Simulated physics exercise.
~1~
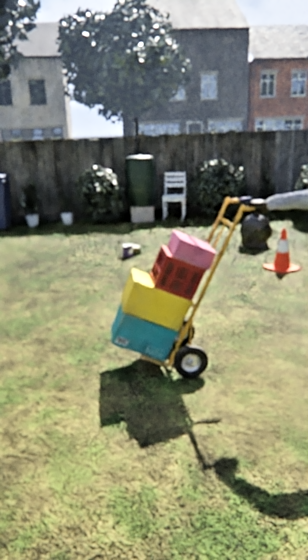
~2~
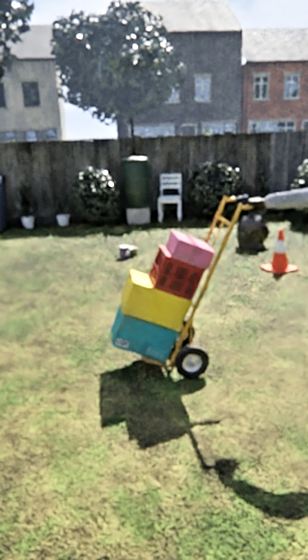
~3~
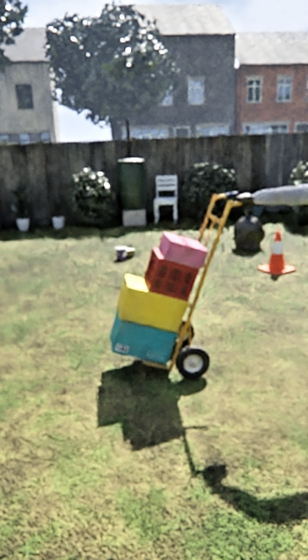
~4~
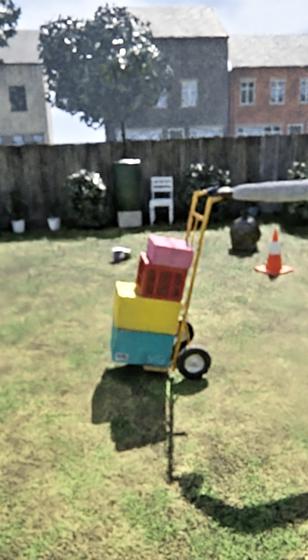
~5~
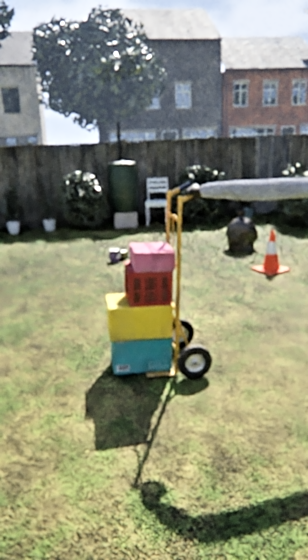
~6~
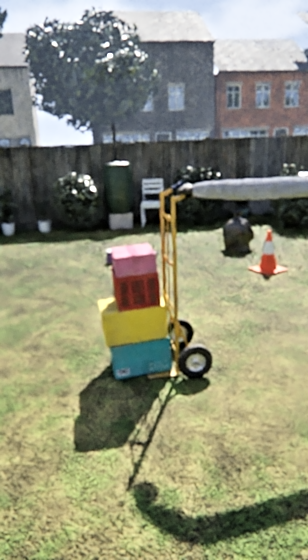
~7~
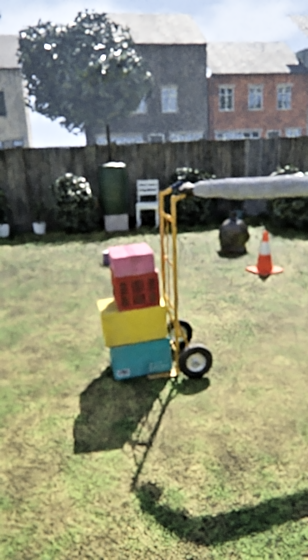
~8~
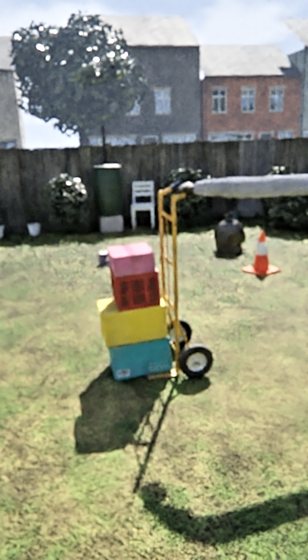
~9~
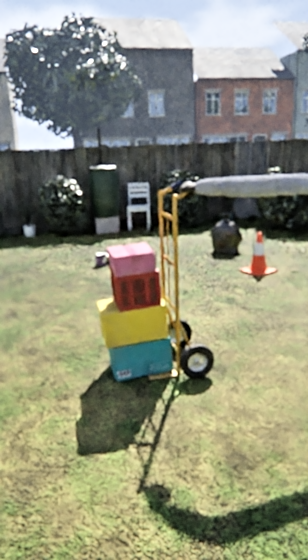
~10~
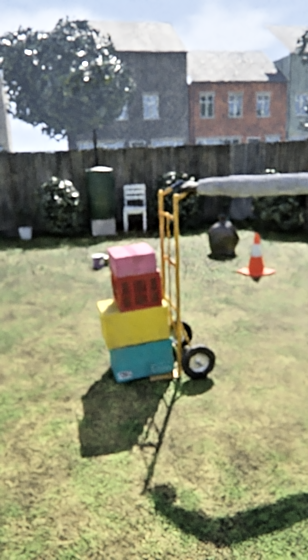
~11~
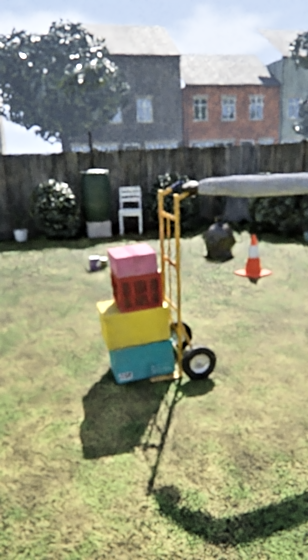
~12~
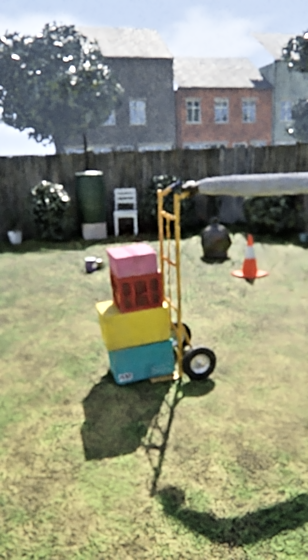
To begin with, a yellow hand truck leans back on a sunny lawn, held at its handle by a pale arm, with a turquoise box, a yellow tote, a red crate and a pink parcel stacked on it. The truck then swings forward, gaining pace, until it stands upright. As it stops, the load tilts slightly away from the frame, and the upper pieces shift a little to the left. Nothing topples. The view drifts gently sideways past the fence and houses while the leaning stack stays still, all four pieces piled in their original order.
